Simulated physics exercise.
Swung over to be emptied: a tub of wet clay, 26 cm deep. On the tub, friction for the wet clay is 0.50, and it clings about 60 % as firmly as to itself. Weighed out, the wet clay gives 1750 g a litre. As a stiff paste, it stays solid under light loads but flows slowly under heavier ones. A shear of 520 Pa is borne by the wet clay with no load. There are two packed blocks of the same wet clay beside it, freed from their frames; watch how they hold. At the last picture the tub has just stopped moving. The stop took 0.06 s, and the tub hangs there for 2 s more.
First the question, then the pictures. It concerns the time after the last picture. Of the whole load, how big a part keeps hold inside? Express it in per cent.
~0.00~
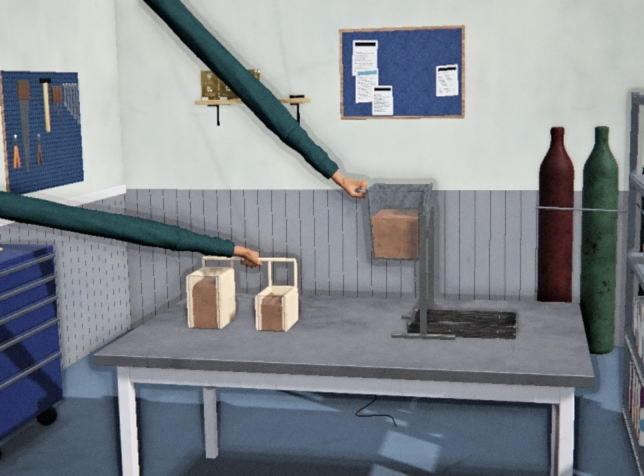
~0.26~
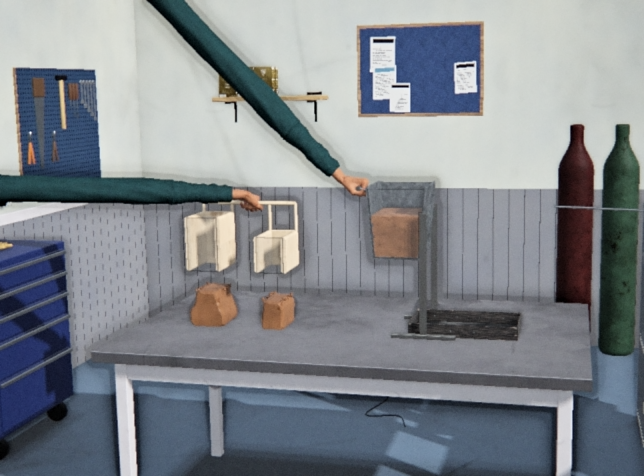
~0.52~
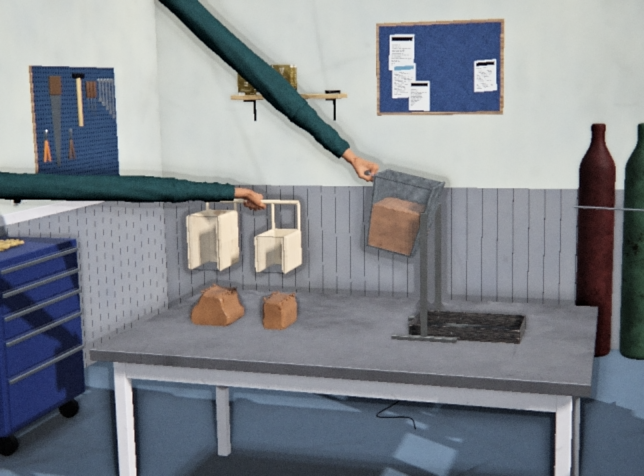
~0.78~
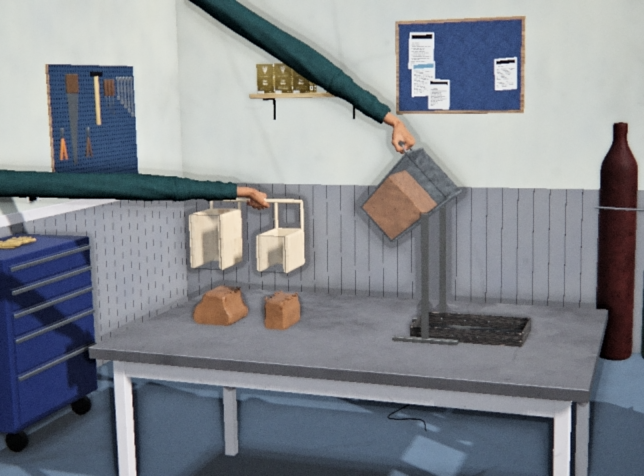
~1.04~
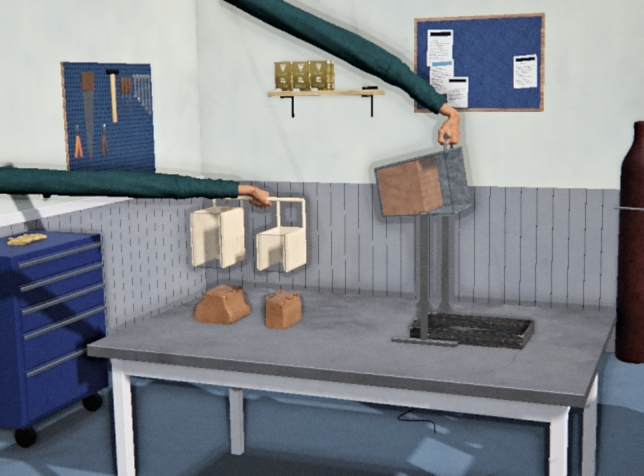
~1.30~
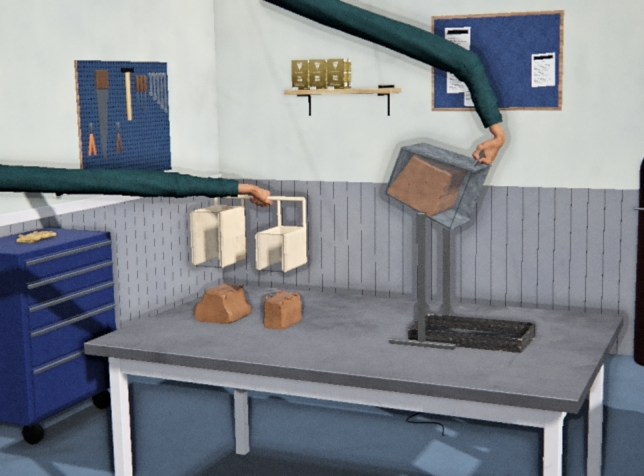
The part that keeps hold inside is about 0 %.
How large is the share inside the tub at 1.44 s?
About 90 %.
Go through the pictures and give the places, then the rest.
The first frame shows handle-side rim at (368, 190), tilt 0 degrees; highest point of the wet clay at (384, 217); test blocks 18 cm, 11 cm high (left to right).
The second frame shows handle-side rim at (368, 188), tilt 0 degrees; highest point of the wet clay at (384, 216); test blocks 14 cm, 11 cm high (left to right).
The third frame shows handle-side rim at (376, 176), tilt 13 degrees; highest point of the wet clay at (377, 205); test blocks 13 cm, 11 cm high (left to right).
The fourth frame shows handle-side rim at (408, 154), tilt 47 degrees; highest point of the wet clay at (391, 178); test blocks 13 cm, 11 cm high (left to right).
The fifth frame shows handle-side rim at (446, 153), tilt 81 degrees; highest point of the wet clay at (414, 162); test blocks 13 cm, 11 cm high (left to right).
The sixth frame shows handle-side rim at (473, 172), tilt 111 degrees; highest point of the wet clay at (414, 157); test blocks 13 cm, 11 cm high (left to right).
By 1.44 s, the tub is at 111 degrees and holds 90 %.
By 1.61 s, the tub is at 111 degrees and holds 42 %.
By 1.78 s, the tub is at 111 degrees and holds 30 %.
By 1.95 s, the tub is at 111 degrees and holds 27 %.
By 3.30 s, at the end, the tub is at 111 degrees and holds 0 %.
